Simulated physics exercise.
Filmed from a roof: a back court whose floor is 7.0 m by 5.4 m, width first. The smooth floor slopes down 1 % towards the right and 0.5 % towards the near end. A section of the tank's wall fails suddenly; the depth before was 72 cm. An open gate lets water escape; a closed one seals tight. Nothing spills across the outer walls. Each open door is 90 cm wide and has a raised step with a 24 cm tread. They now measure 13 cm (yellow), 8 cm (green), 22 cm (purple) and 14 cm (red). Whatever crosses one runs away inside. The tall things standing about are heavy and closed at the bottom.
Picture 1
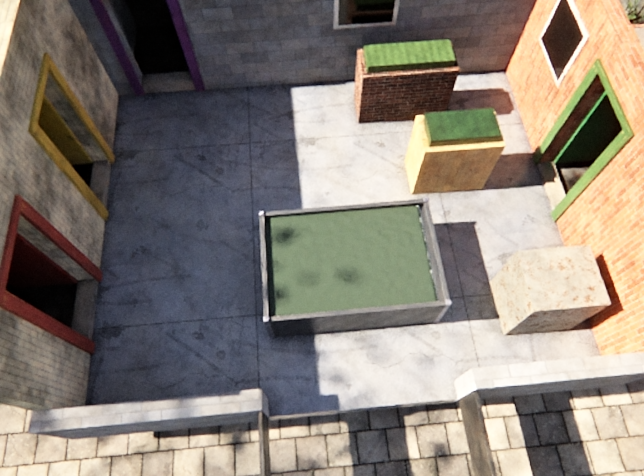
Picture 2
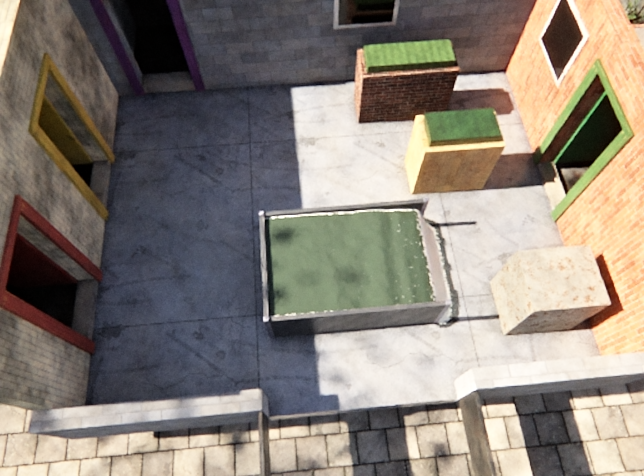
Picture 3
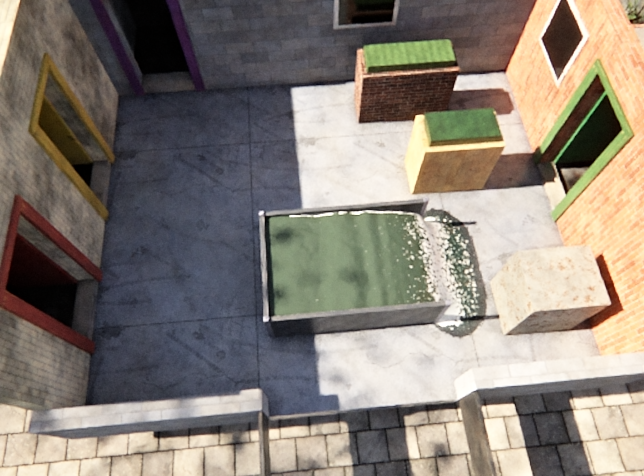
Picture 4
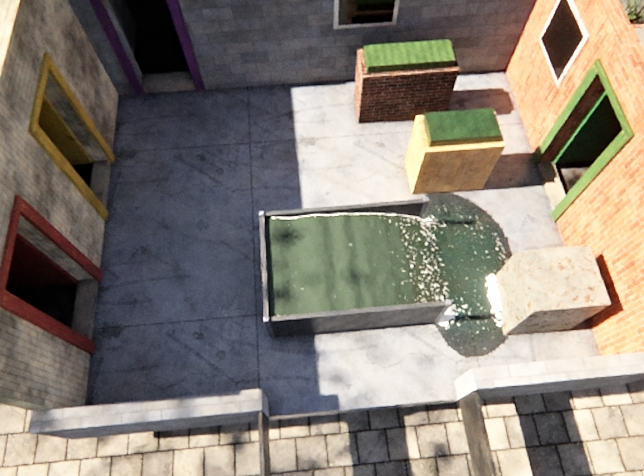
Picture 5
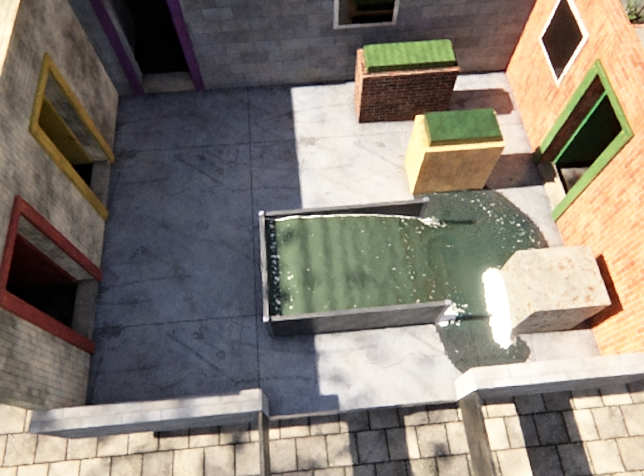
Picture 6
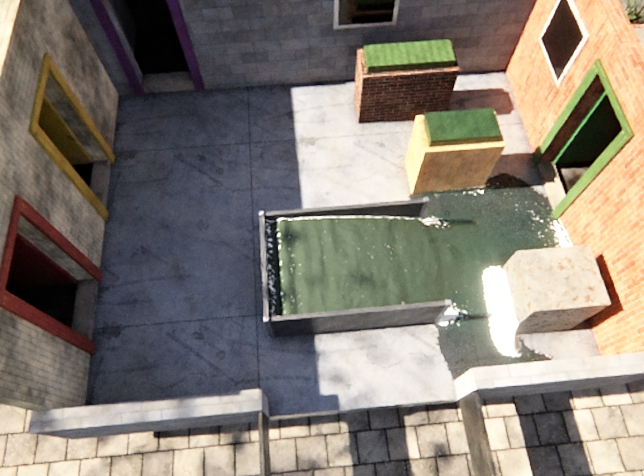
In a walled court, green water bursts from a tank's right side and spreads around a pale block.
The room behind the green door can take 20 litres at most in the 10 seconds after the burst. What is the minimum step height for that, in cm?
At least 31 cm or so.
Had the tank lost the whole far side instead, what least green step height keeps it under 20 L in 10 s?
Then roughly 8.5 cm.
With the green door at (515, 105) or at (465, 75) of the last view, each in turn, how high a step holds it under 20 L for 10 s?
Roughly 18 and 24 cm.
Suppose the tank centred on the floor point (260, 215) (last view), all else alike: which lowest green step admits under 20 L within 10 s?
Then roughly 22 cm.
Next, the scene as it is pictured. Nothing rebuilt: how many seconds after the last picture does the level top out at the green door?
Near 1.4 s.
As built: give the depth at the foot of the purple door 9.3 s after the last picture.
About 6.5 cm.
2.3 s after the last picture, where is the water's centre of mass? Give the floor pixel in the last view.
Near (454, 264).
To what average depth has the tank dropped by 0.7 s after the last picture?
Some 38 cm.
Then, 0.7 s after the last picture water covers 20 % of the floor, deepest (46 cm) near (483, 287); 28 cm at the green door, 35 litres in over its 8 cm step.
Then, 2.3 s after the last picture water covers 40 % of the floor, deepest (37 cm) near (582, 368); 24 cm at the green door, 259 litres in over its 8 cm step.
Then, 9.3 s after the last picture water covers 95 % of the floor, deepest (10 cm) near (566, 317); 8 cm at the green door, 382 litres in over its 8 cm step.
At the green door as built, the water peaked near 31 cm, 1.3 s after the last picture.
With a step of 26 cm, 49 litres would have come in within the 10 s; with 35 cm, 8 litres. So under 20 litres takes about 31 cm.
